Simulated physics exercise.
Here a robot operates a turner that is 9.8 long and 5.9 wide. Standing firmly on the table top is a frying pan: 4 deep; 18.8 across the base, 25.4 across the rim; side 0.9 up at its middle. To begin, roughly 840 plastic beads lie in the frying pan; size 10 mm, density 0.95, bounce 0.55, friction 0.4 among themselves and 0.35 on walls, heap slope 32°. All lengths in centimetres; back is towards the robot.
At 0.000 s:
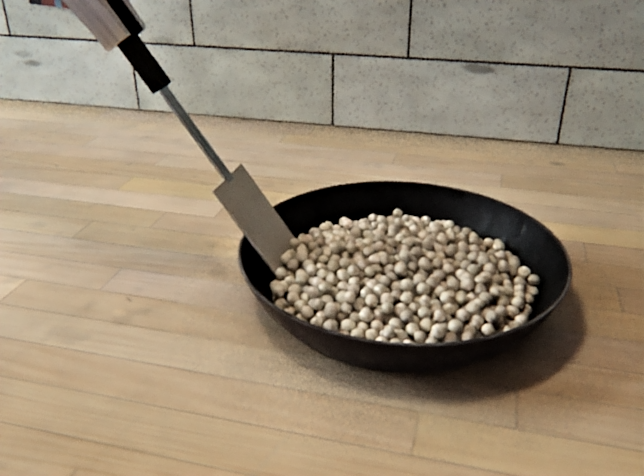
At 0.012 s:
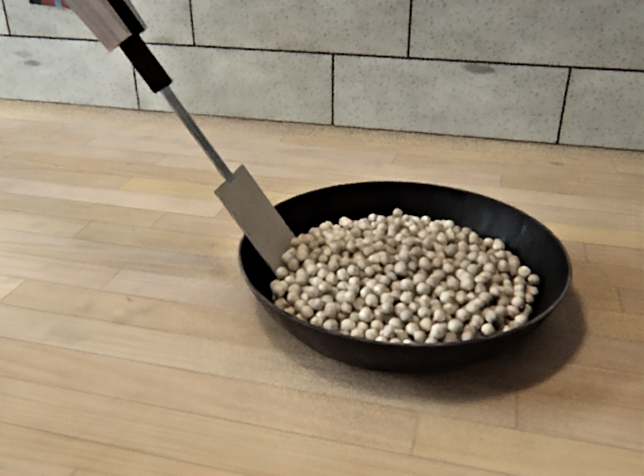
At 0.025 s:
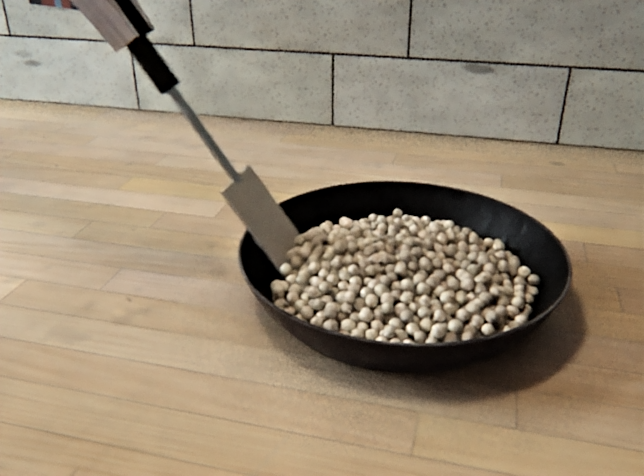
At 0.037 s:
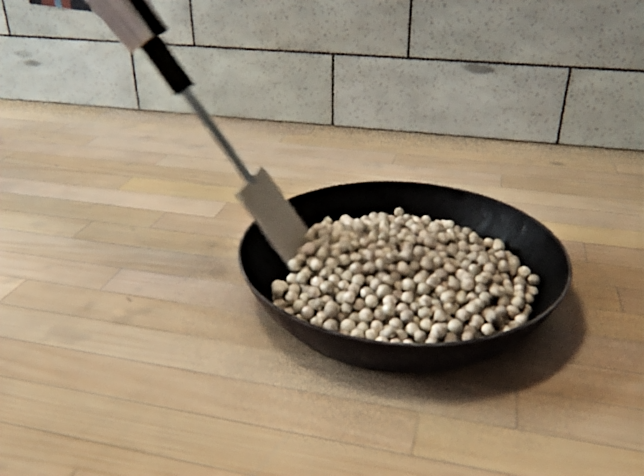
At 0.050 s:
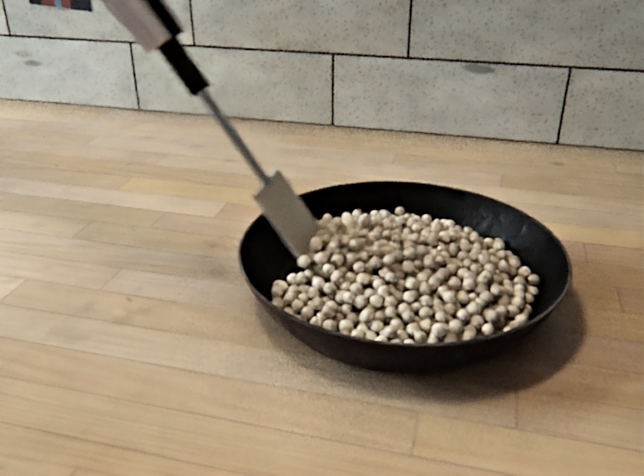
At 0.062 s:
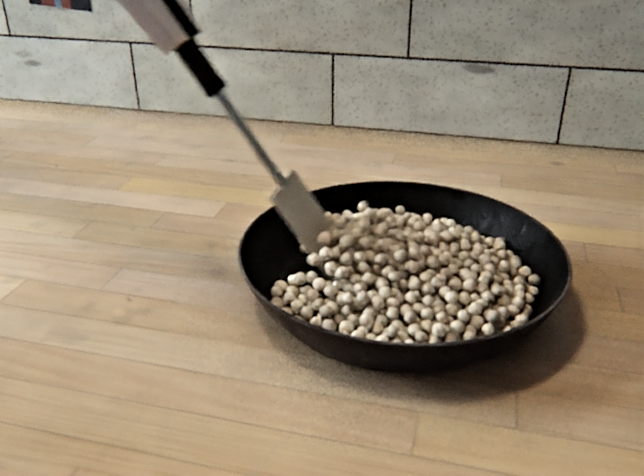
On a wooden table top, a turner held by a robot rests at the left side of a black frying pan full of pale beads, then moves a short way right, pushing nearby beads into a slightly higher heap.
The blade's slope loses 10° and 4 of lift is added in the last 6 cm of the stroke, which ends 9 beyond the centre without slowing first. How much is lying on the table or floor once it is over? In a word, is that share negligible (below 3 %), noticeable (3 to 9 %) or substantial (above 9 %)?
In a word, substantial.
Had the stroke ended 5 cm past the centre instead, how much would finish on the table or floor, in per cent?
About 10 %.
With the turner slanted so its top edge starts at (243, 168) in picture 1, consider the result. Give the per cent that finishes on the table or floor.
Some 15 per cent.
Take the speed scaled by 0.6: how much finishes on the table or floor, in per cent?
I'd put it around 10 per cent.
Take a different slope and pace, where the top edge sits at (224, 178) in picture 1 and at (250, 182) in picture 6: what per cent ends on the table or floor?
Around 5 per cent finishes there.
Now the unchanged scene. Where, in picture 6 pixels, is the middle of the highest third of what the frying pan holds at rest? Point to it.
It is centred around (478, 270).
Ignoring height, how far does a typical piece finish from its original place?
Near 2 cm, measured level.
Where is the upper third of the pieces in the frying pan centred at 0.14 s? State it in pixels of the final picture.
The middle lies somewhere about (452, 260).
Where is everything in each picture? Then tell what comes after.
Turner top edge at (227, 176), sloping 55°; upper third of the load around (400, 264), from x 275 to 535, top at y 215; 842 in the frying pan, in the first picture.
Turner top edge at (228, 177), sloping 55°; upper third of the load around (400, 264), from x 275 to 535, top at y 215, in the second picture.
Turner top edge at (235, 177), sloping 55°; upper third of the load around (395, 263), from x 275 to 535, top at y 215, in the third picture.
Turner top edge at (249, 179), sloping 55°; upper third of the load around (390, 259), from x 275 to 535, top at y 215, in the fourth picture.
Turner top edge at (266, 181), sloping 55°; upper third of the load around (386, 258), from x 275 to 535, top at y 210, in the fifth picture.
Turner top edge at (282, 183), sloping 55°; upper third of the load around (388, 256), from x 275 to 535, top at y 205; 842 in the frying pan, in the sixth picture.
By 0.10 s, sloping 55°, highest piece 7 above the table; 842 in the frying pan.
By 0.14 s, sloping 52°, highest piece 8 above the table; 842 in the frying pan.
By 0.36 s, sloping 45°, highest piece 6 above the table; 707 in the frying pan, 124 on the table or floor, 11 on the blade or in flight.
By 1.41 s, sloping 45°, highest piece 4 above the table; 707 in the frying pan, 135 on the table or floor.
Final count, 707 in the frying pan, 135 on the table or floor. That is 16 % on the table or floor.
